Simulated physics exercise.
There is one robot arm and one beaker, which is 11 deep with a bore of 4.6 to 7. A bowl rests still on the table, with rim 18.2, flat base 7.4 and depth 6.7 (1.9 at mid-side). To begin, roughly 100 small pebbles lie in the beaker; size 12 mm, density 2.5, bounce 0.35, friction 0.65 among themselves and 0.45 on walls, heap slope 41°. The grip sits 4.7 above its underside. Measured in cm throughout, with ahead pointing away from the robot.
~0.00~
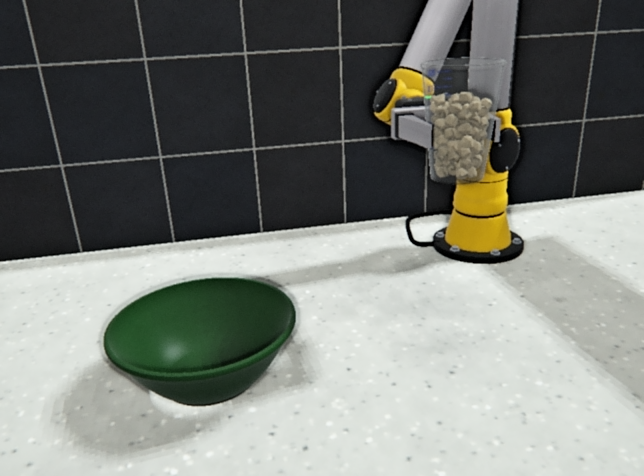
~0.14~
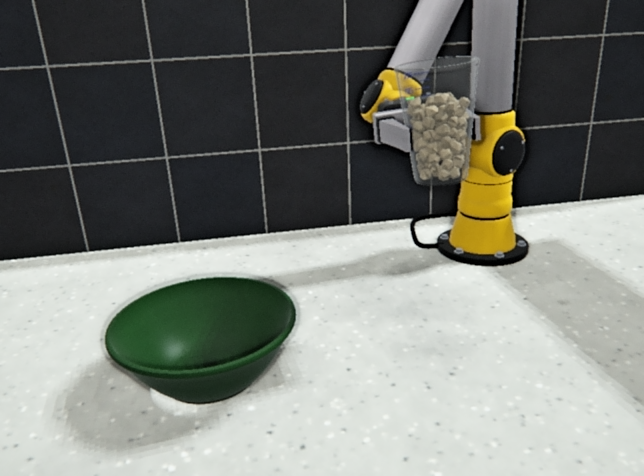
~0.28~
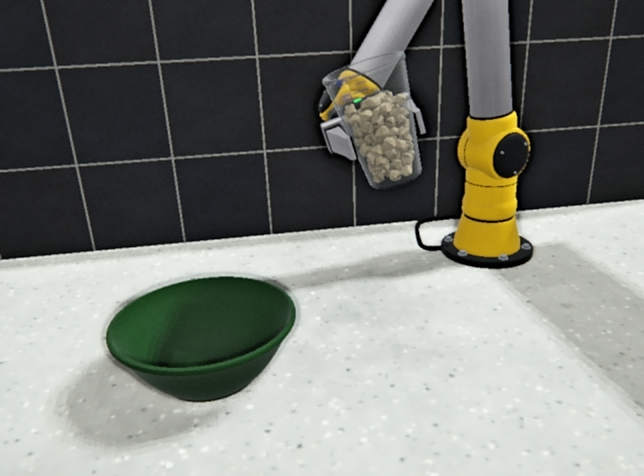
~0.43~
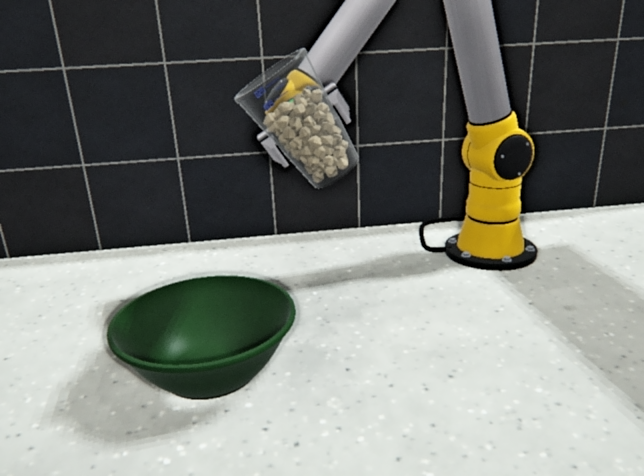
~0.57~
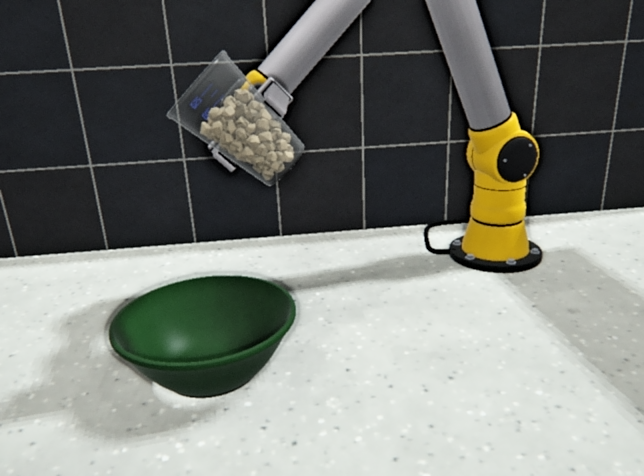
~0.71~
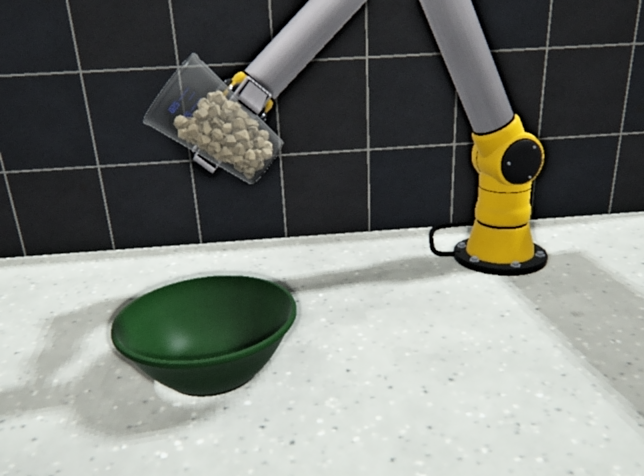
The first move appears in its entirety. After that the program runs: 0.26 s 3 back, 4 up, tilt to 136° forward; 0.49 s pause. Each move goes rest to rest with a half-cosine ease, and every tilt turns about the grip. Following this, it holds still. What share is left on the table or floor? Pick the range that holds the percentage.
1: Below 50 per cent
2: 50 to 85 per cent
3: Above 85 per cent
(1) Below 50 per cent.
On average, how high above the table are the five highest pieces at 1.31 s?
Those pieces are roughly 8 cm high.
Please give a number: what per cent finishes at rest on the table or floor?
0 %, roughly.
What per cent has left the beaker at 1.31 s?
About 100 in a hundred parts are out by then.
After 1.01 s, tilted 136° forward, highest piece 32 above the table; 86 in the beaker, 1 in the bowl, 13 in flight or on a rim.
After 1.31 s, tilted 136° forward, highest piece 10 above the table; 100 in the bowl.
After 1.66 s, tilted 136° forward, highest piece 4 above the table; 100 in the bowl.
After 2.71 s, tilted 136° forward, highest piece 4 above the table; 100 in the bowl.
In the end, 100 in the bowl. That is 0 % on the table or floor.
